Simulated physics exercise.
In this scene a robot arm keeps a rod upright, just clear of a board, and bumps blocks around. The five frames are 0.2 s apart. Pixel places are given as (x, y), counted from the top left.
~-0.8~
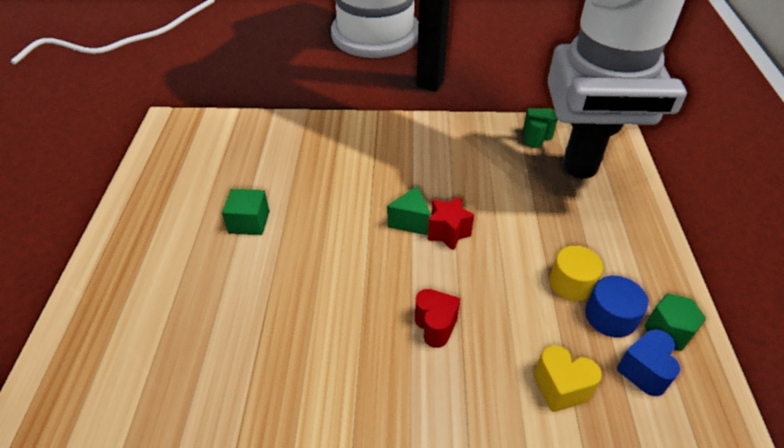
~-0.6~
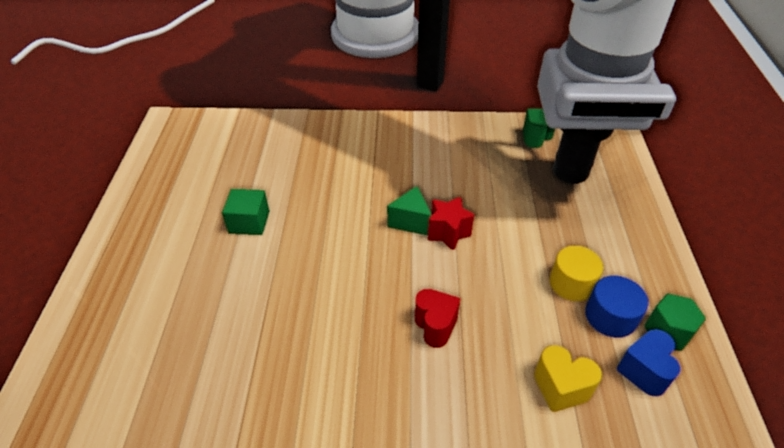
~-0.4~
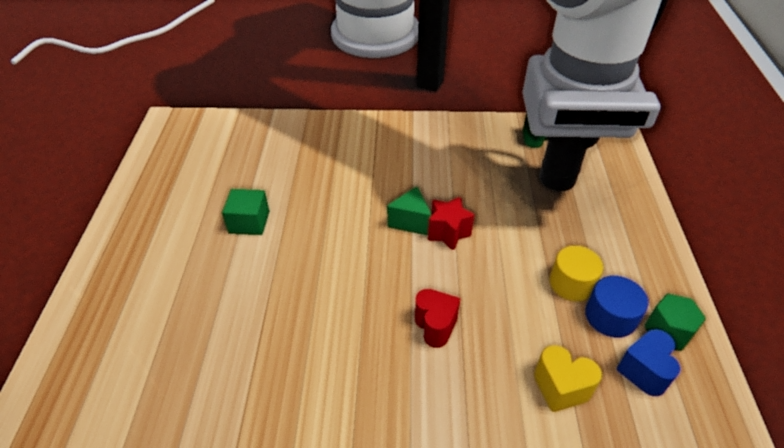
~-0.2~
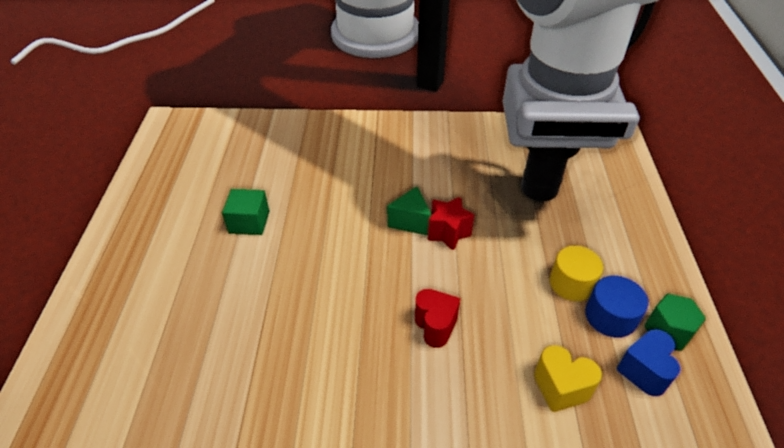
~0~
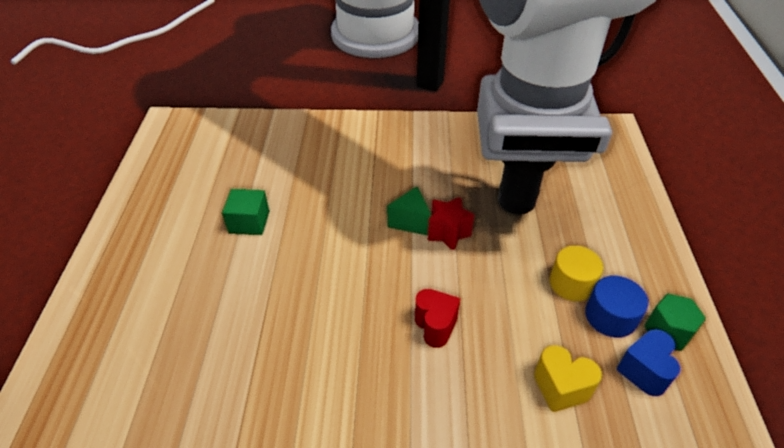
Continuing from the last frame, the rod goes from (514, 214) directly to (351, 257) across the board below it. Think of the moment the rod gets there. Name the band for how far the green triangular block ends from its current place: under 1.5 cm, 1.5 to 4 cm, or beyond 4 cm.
Answer: 1.5 to 4 cm.
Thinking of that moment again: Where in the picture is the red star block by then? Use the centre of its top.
When the path ends, it will be at (316, 252).
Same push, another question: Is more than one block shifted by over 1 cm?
Yes, that is what happens.
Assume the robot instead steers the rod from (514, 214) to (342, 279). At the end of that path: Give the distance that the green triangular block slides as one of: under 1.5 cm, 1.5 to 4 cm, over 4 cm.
My estimate: In the 1.5 to 4 cm range.
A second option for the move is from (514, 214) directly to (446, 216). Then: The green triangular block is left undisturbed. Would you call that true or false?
Answer: False.
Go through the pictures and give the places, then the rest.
Rod tip (580, 168); block tops, green triangular block (412, 201); red star block (451, 211); yellow circle (580, 262), in the first frame.
Rod (571, 173); blocks unchanged, in the second frame.
Rod (557, 180); blocks unchanged, in the third frame.
Rod (539, 190); blocks unchanged, in the fourth frame.
Rod (517, 202); green triangular block (412, 201); red star block (451, 211); yellow circle (580, 262), in the fifth frame.
On the path given first. One third of the way, rod (463, 217); green triangular block (401, 201), turned 25° clockwise; red star block (432, 218).
Two thirds of the way, rod (408, 232); green triangular block (383, 202), turned 75° clockwise; red star block (375, 236).
At the end, rod (350, 246); green triangular block (380, 202), turned 90° clockwise; red star block (316, 252); yellow circle in place.
